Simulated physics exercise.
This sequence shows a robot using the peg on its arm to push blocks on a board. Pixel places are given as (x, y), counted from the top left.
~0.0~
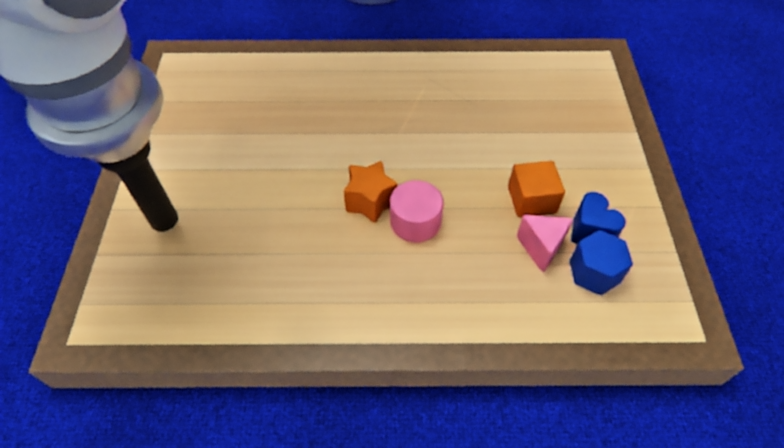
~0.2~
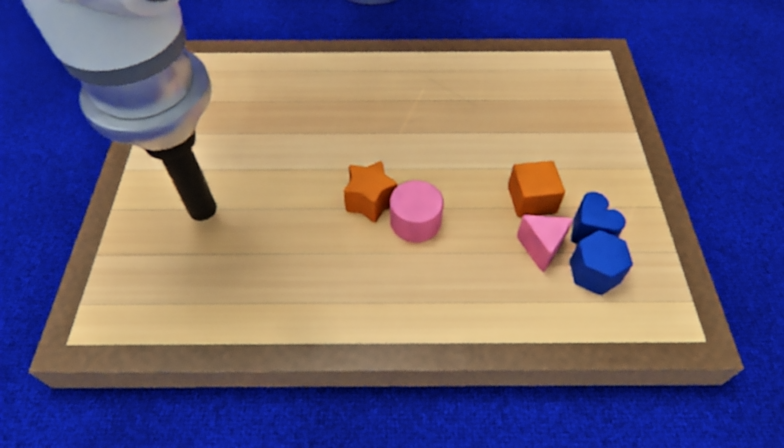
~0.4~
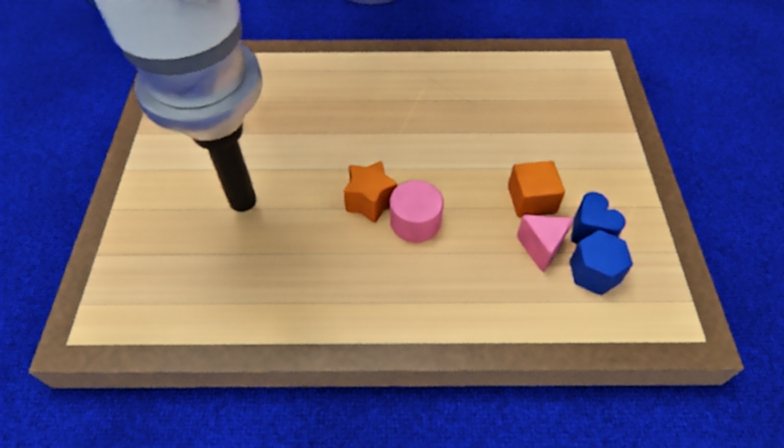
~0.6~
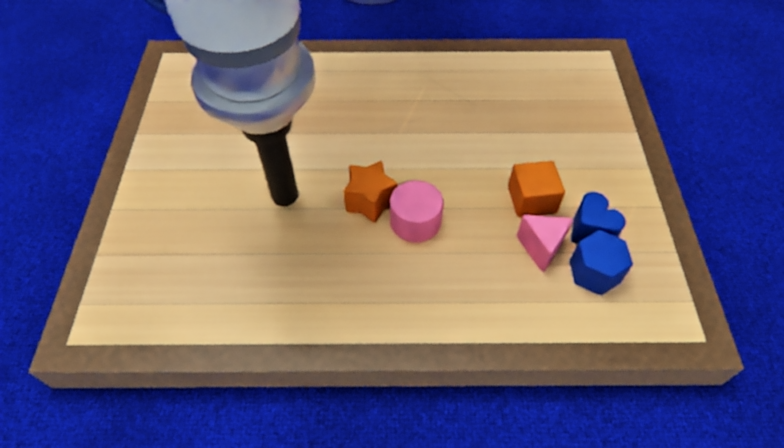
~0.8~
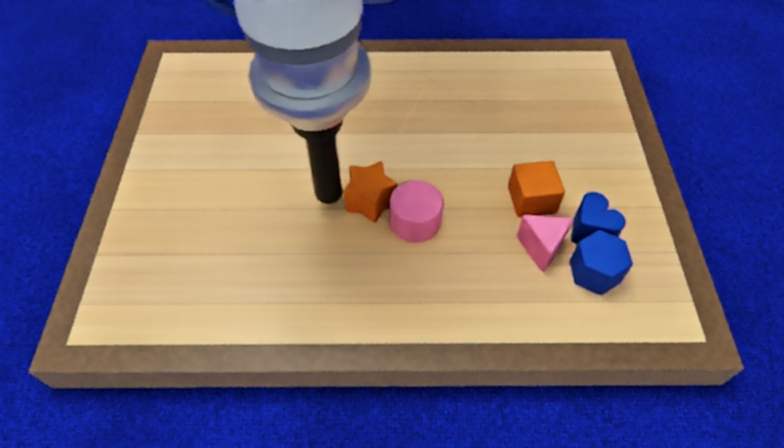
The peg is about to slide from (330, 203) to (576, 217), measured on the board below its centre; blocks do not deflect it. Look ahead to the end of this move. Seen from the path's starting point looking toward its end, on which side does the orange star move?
That block drifts right.
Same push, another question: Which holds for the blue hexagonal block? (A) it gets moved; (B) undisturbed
My pick is A.
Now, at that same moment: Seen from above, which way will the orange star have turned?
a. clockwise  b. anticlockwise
(a)
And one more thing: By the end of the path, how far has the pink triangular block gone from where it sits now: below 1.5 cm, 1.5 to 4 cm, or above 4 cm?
Verdict: More than 4 cm.
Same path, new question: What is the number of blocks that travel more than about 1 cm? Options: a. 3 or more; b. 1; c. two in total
The answer is a.
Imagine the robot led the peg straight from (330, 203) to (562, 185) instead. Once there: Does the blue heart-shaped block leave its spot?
I'd say yes.
The first path, step by step. One third of the way, peg at (412, 198); orange star at (447, 186); pink circle at (485, 211).
Two thirds of the way, peg at (496, 202); orange star at (535, 195); pink circle at (568, 230); orange square piece at (572, 177), turned 15° anticlockwise; pink triangular block at (613, 247), turned 40° clockwise; blue heart-shaped block at (610, 209); blue hexagonal block at (647, 278), turned 15° clockwise.
At the end, peg at (580, 208); orange star at (621, 211), turned 30° clockwise; pink circle at (644, 251); orange square piece at (609, 171), turned 55° anticlockwise; pink triangular block at (688, 276), turned 70° clockwise; blue heart-shaped block at (667, 219), turned 45° anticlockwise; blue hexagonal block at (678, 311), turned 50° clockwise.
